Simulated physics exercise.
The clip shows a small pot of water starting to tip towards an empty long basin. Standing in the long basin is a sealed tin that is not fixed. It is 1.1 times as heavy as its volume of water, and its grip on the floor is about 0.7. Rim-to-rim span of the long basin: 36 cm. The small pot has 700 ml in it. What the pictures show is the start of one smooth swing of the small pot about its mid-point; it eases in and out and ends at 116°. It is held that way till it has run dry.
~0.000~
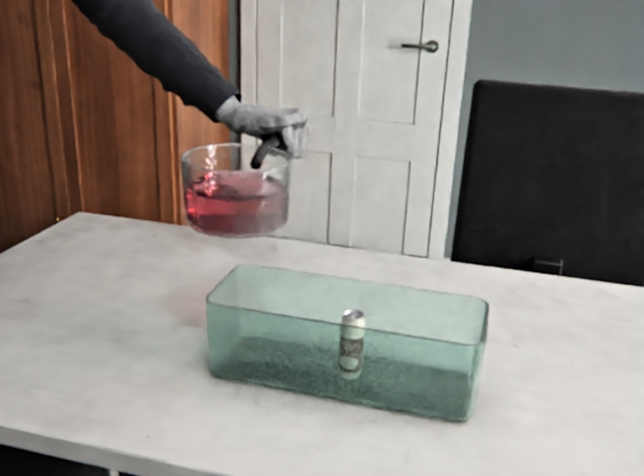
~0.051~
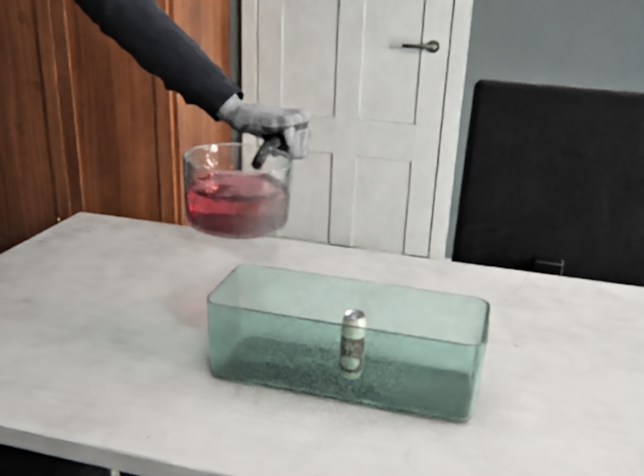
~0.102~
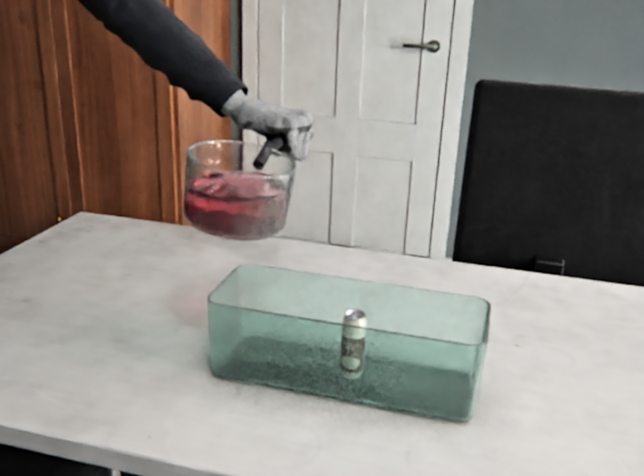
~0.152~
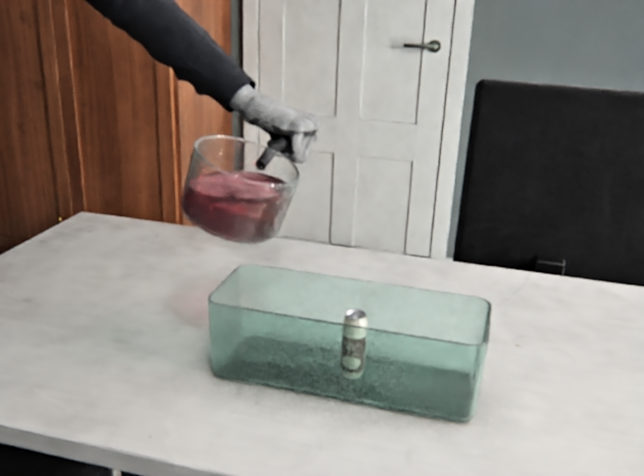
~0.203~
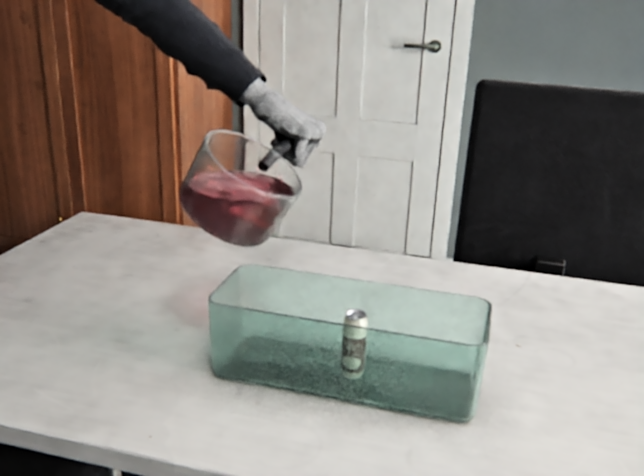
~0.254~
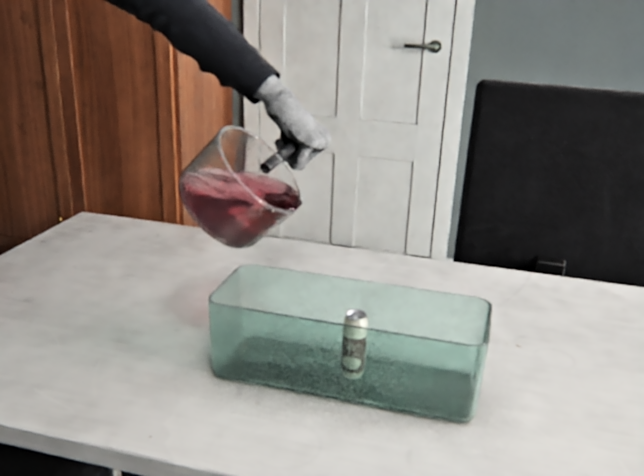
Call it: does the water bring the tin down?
Call: Not brought down.
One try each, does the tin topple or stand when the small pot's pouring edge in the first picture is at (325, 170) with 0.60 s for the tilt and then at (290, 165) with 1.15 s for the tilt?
Trial 1 - tin tips; trial 2 - tin stays standing.
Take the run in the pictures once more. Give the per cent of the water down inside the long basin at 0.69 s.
About 88 %.
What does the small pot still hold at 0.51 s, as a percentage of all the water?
26 %.
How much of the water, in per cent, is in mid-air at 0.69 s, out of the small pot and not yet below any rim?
It comes to some 7 percent of the total.
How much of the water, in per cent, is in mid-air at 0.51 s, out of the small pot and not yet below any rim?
About 40 per cent.
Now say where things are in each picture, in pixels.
It leans 0°; its right rim is at (288, 164); the water meets the walls at (192, 178) and (286, 190); the long basin's rim runs from (222, 283) to (487, 323); the tin's top is at (353, 317), in the first picture.
It leans 2°; its right rim is at (290, 166); the water meets the walls at (193, 178) and (288, 190), in the second picture.
It leans 8°; its right rim is at (293, 172); the water meets the walls at (194, 178) and (289, 190), in the third picture.
It leans 17°; its right rim is at (296, 182); the water meets the walls at (194, 178) and (291, 192), in the fourth picture.
It leans 30°; its right rim is at (298, 195); the water meets the walls at (191, 175) and (295, 194), in the fifth picture.
It leans 44°; its right rim is at (296, 209); the water meets the walls at (191, 170) and (292, 197); 1 per cent is over the edge, in the sixth picture.
By 0.51 s the tilt is 109° and 26 per cent is still to pour; the tin stands where it began.
By 0.69 s the tilt is 116° and 4 per cent is still to pour; the tin stands where it began.
By 0.89 s the tilt is 116° and 0 per cent is still to pour; the tin stands where it began.
By 1.10 s the tilt is 116° and 0 per cent is still to pour; the tin stands where it began.
At rest the tin stands where it began.
